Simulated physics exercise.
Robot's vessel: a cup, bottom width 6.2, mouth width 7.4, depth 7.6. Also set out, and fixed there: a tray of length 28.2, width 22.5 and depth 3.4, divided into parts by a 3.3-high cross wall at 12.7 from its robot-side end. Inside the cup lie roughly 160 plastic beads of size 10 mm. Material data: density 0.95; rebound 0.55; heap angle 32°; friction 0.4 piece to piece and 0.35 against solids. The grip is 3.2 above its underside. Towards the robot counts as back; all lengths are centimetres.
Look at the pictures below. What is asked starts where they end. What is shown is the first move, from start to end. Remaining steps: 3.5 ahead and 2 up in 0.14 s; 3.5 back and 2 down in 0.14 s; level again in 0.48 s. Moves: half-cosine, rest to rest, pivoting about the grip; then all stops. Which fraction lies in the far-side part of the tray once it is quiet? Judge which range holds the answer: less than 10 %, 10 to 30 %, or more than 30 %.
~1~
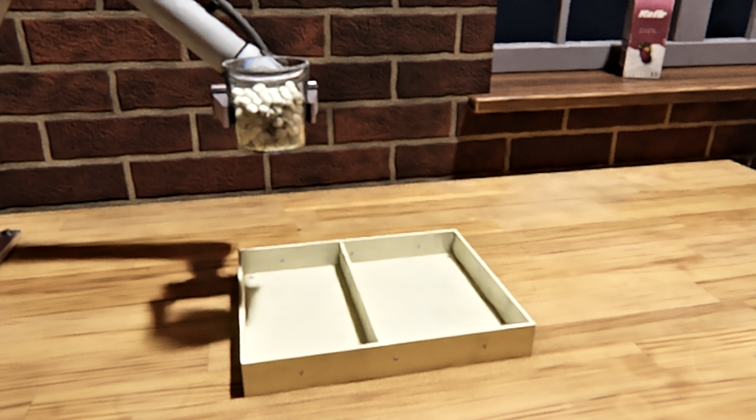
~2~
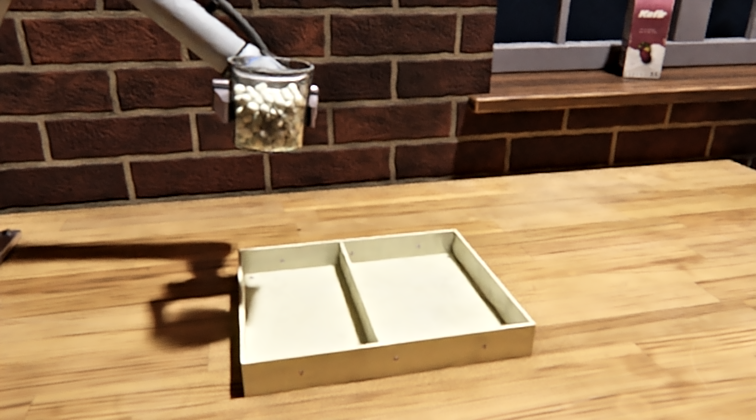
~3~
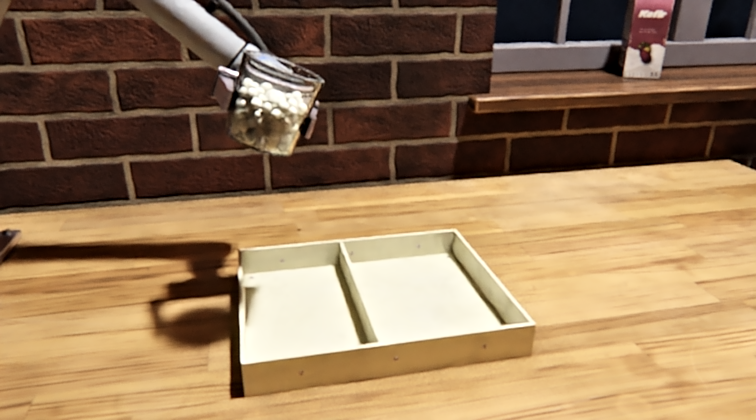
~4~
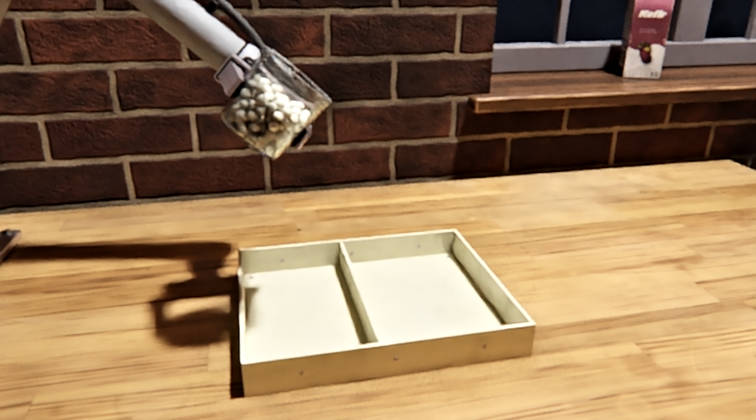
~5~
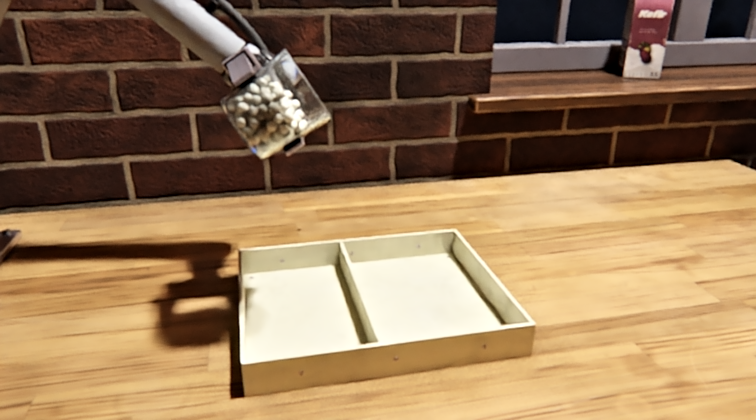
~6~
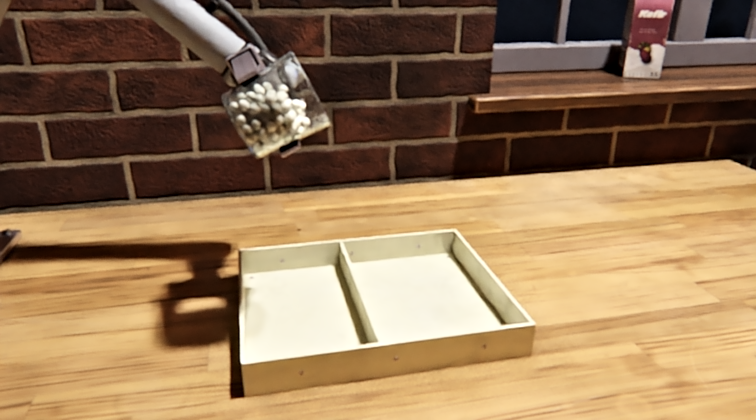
The range is 10 to 30 %.
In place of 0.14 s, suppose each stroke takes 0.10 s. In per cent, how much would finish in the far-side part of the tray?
I'd expect close to 50 in a hundred.
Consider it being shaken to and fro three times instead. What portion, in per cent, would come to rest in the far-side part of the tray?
My guess is near 30 per cent.
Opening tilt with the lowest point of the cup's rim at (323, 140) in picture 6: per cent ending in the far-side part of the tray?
Close to 55 in a hundred.
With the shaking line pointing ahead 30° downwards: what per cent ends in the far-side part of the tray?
I'd reckon around 5 per cent.
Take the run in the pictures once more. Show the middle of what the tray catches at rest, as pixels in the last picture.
Centre estimate: Around (402, 293).
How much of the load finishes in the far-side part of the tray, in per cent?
Some 15 in a hundred.
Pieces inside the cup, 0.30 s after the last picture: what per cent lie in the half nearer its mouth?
About 50 percent.
Then, 0.30 s after the last picture, tilted 64° forward, highest piece 25 above the table; 134 in the cup, 30 in flight or on a rim.
Then, 0.61 s after the last picture, tilted 15° forward, highest piece 27 above the table; 129 in the cup, 26 in the far-side part, 7 in the robot-side part, 2 in flight or on a rim.
Then, 0.96 s after the last picture, level, highest piece 26 above the table; 129 in the cup, 26 in the far-side part, 8 in the robot-side part, 1 on the table or floor.
Then, 2.01 s after the last picture, level, highest piece 26 above the table; 129 in the cup, 26 in the far-side part, 8 in the robot-side part, 1 on the table or floor.
Final count, 129 in the cup, 26 in the far-side part, 8 in the robot-side part, 1 on the table or floor. That is 16 % in the far-side part of the tray.
